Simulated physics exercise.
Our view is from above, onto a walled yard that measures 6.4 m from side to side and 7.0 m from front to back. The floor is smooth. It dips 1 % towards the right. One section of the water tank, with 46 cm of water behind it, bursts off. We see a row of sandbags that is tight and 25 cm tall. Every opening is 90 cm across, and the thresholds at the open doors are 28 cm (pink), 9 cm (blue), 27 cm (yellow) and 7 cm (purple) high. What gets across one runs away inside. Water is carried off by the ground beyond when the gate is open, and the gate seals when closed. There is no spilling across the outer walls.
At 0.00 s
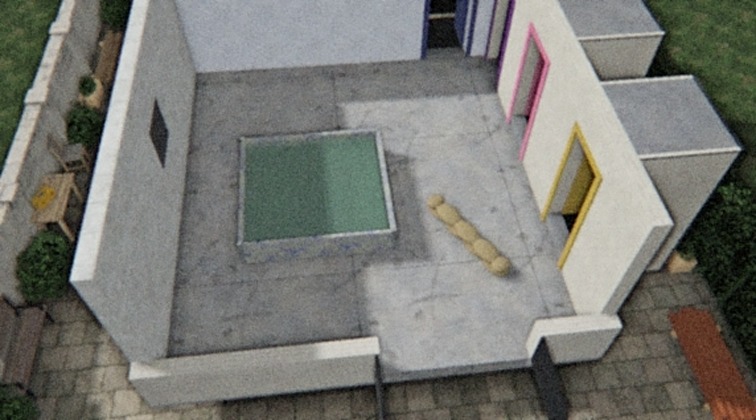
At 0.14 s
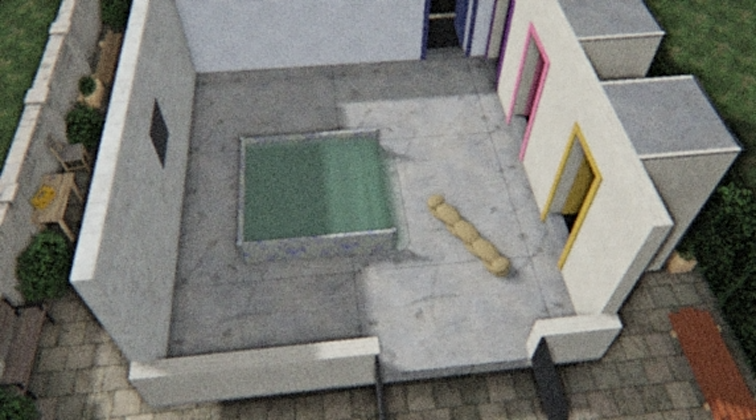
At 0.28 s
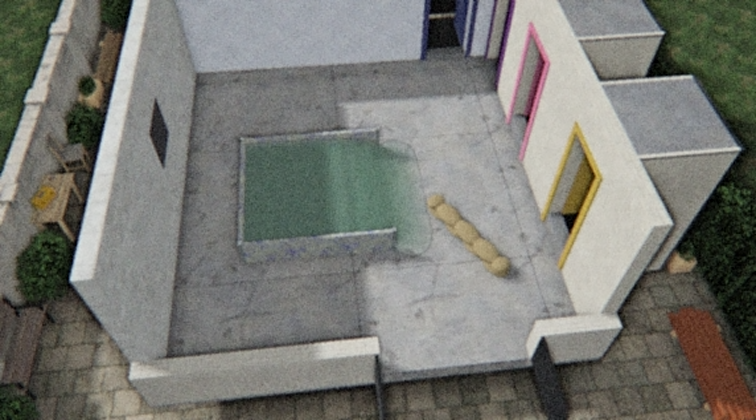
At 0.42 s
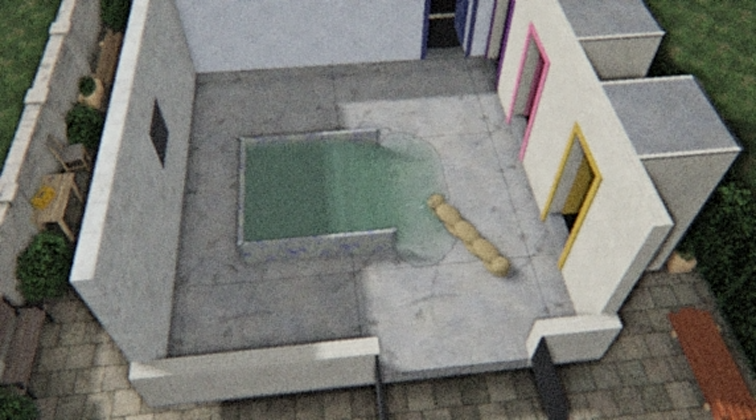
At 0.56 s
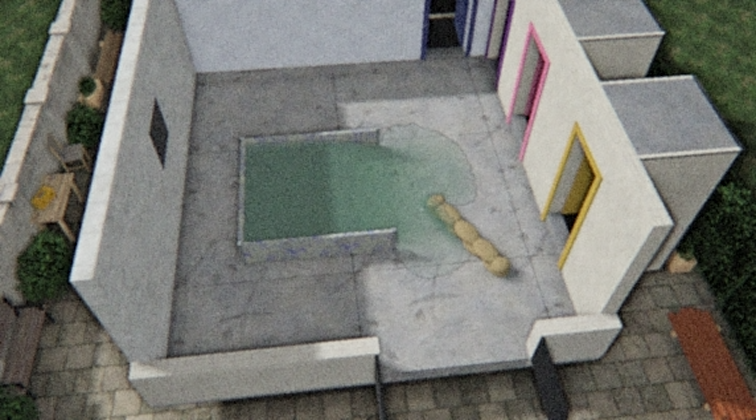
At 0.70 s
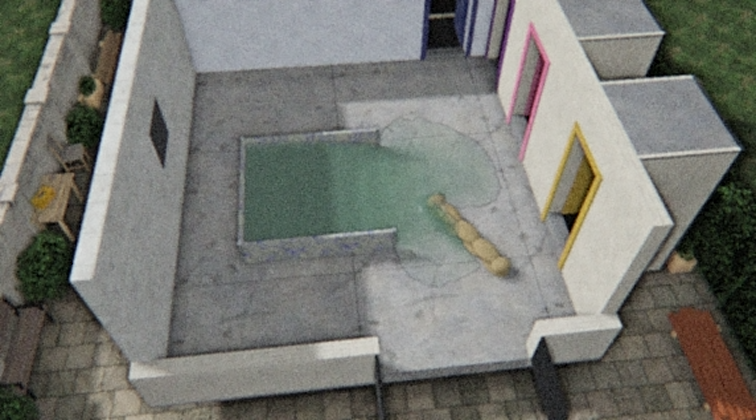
In a walled yard seen from above, the right side of a square tank gave way, and greenish water poured out across the smooth floor, reaching a row of sandbags and spreading around its upper end.
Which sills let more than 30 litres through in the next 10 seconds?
Outcome: The pink door falls short of the limit; the blue door surpasses the limit; the yellow door falls short of the limit; the purple door surpasses the limit.
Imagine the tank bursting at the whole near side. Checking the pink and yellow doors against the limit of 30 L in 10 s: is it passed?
Against that limit: Pink under, yellow not over.
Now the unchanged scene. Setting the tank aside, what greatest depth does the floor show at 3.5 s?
Up to some 29 cm.
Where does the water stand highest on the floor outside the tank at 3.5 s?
Spot: Approx. (483, 60).
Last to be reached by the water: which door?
It's the blue door.
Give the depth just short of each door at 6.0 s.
Door by door in cm, pink shows 10, blue shows 14, yellow shows 10, purple shows 14.
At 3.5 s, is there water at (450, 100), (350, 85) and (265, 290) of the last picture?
Soaked, untouched, untouched.
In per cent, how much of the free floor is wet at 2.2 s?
About 35 per cent.
After 1.4 s water covers 25 % of the floor and is deepest (34 cm) near (426, 212); pink door 22 cm at the sill, 0 L in, blue door not reached, yellow door not reached, purple door not reached.
After 2.2 s water covers 35 % of the floor and is deepest (30 cm) near (426, 212); pink door 29 cm at the sill, 0 L in, blue door not reached, yellow door 8 cm at the sill, 0 L in, purple door 5 cm at the sill, 0 L in.
After 3.5 s water covers 40 % of the floor and is deepest (29 cm) near (483, 60); pink door 21 cm at the sill, 1 L in, blue door 20 cm at the sill, 19 L in, yellow door 10 cm at the sill, 0 L in, purple door 16 cm at the sill, 9 L in.
After 6.0 s water covers 60 % of the floor and is deepest (15 cm) near (484, 65); pink door 10 cm at the sill, 1 L in, blue door 14 cm at the sill, 115 L in, yellow door 10 cm at the sill, 0 L in, purple door 14 cm at the sill, 80 L in.
After 10.0 s water covers 80 % of the floor and is deepest (8 cm) near (513, 146); pink door 8 cm at the sill, 1 L in, blue door 7 cm at the sill, 129 L in, yellow door 7 cm at the sill, 0 L in, purple door 8 cm at the sill, 121 L in.
